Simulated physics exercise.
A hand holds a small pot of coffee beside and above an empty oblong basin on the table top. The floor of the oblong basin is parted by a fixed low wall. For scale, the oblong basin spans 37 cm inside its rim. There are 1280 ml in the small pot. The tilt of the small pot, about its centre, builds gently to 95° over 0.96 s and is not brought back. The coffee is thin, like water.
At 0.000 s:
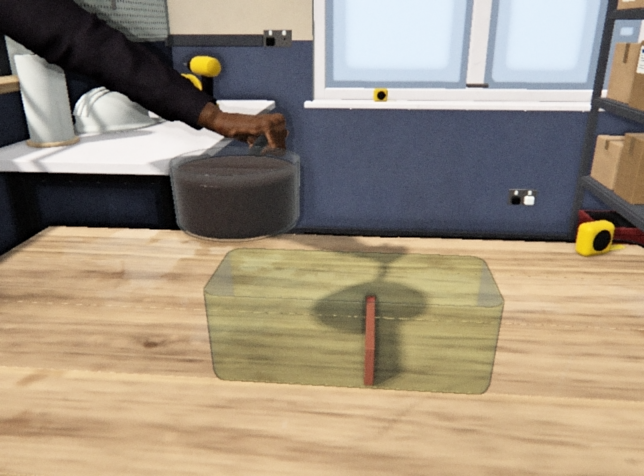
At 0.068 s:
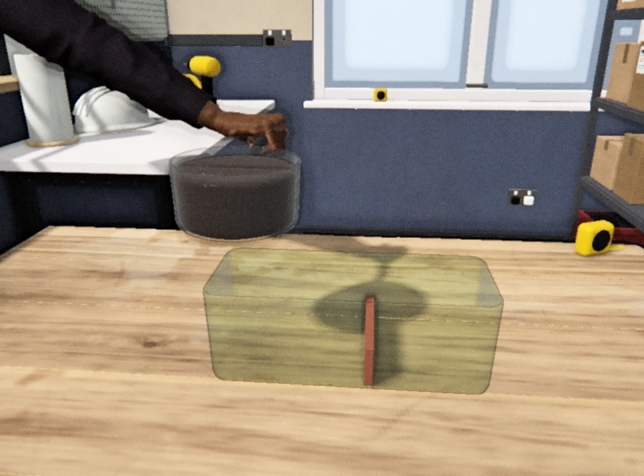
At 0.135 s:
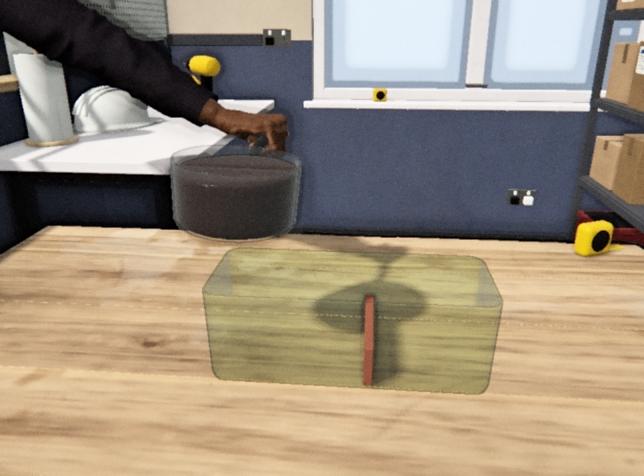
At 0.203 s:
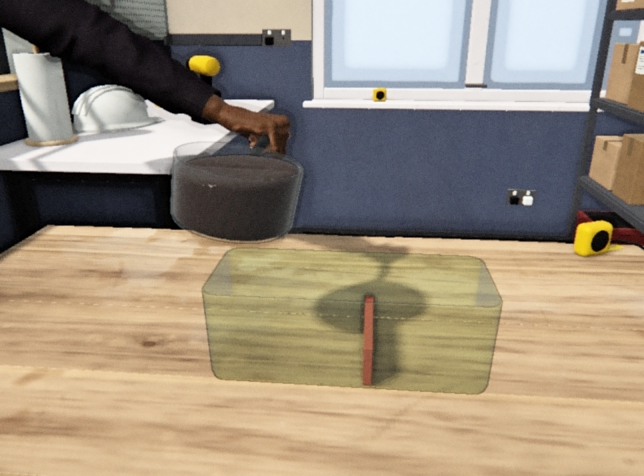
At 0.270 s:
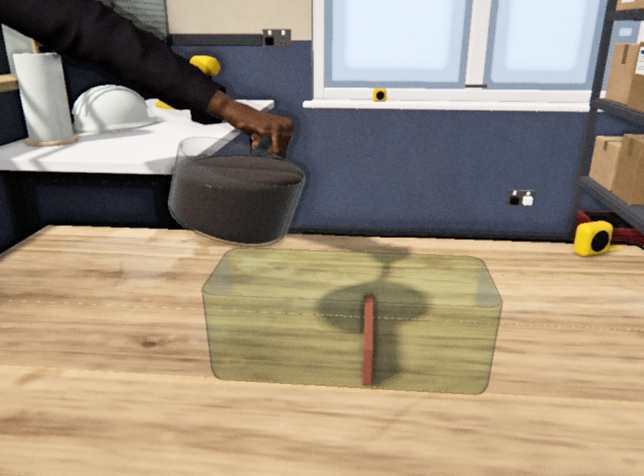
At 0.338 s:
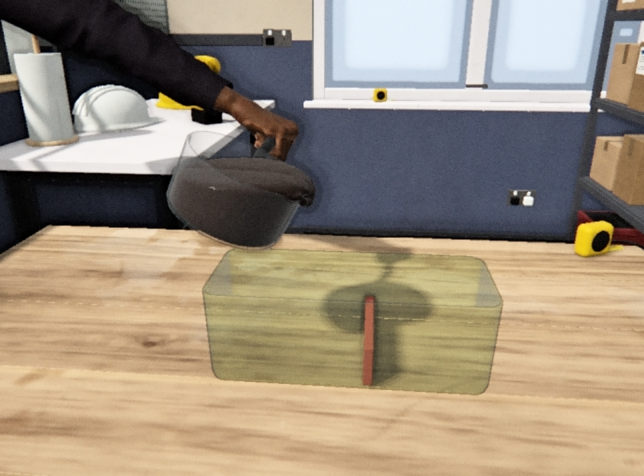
In a workshop, a hand gently tilts a small pot of dark liquid rightward above a table.
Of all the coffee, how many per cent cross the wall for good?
About 14 per cent.
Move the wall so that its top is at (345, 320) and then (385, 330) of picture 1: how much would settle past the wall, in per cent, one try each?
First 55, then 10 per cent.
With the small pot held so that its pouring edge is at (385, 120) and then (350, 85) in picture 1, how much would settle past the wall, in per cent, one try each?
First 90, then 85 per cent.
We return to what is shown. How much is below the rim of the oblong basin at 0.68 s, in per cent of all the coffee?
About 30 per cent.
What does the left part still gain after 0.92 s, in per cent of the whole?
About 12 per cent.
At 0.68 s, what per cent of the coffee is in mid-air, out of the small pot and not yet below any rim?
Some 28 per cent.
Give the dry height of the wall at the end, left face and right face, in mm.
Left about 20 mm, right about 48 mm.
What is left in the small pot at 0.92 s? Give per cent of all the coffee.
About 12 per cent.
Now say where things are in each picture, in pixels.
Tilt 0°; pouring edge (298, 162); surface from (179, 167) to (297, 170); the oblong basin's rim runs from (217, 271) to (493, 281); the wall's top is at (371, 321), in the first picture.
Tilt 1°; pouring edge (298, 163); surface from (178, 166) to (297, 170), in the second picture.
Tilt 5°; pouring edge (300, 167); surface from (179, 166) to (298, 171), in the third picture.
Tilt 10°; pouring edge (301, 173); surface from (180, 166) to (300, 171), in the fourth picture.
Tilt 17°; pouring edge (303, 182); surface from (180, 168) to (304, 178); 1 per cent is over the edge, in the fifth picture.
Tilt 26°; pouring edge (305, 192); surface from (179, 169) to (305, 185); 4 per cent is over the edge, in the sixth picture.
After 0.68 s the tilt is 76° and 42 per cent is still to pour, 24 is left of the wall and 6 right of it.
After 0.92 s the tilt is 95° and 11 per cent is still to pour, 71 is left of the wall and 13 right of it.
After 1.18 s the tilt is 95° and 3 per cent is still to pour, 78 is left of the wall and 13 right of it.
After 1.46 s the tilt is 95° and 1 per cent is still to pour, 81 is left of the wall and 14 right of it.
In the end 82 per cent lies left of the wall, 14 right of it and 4 outside.
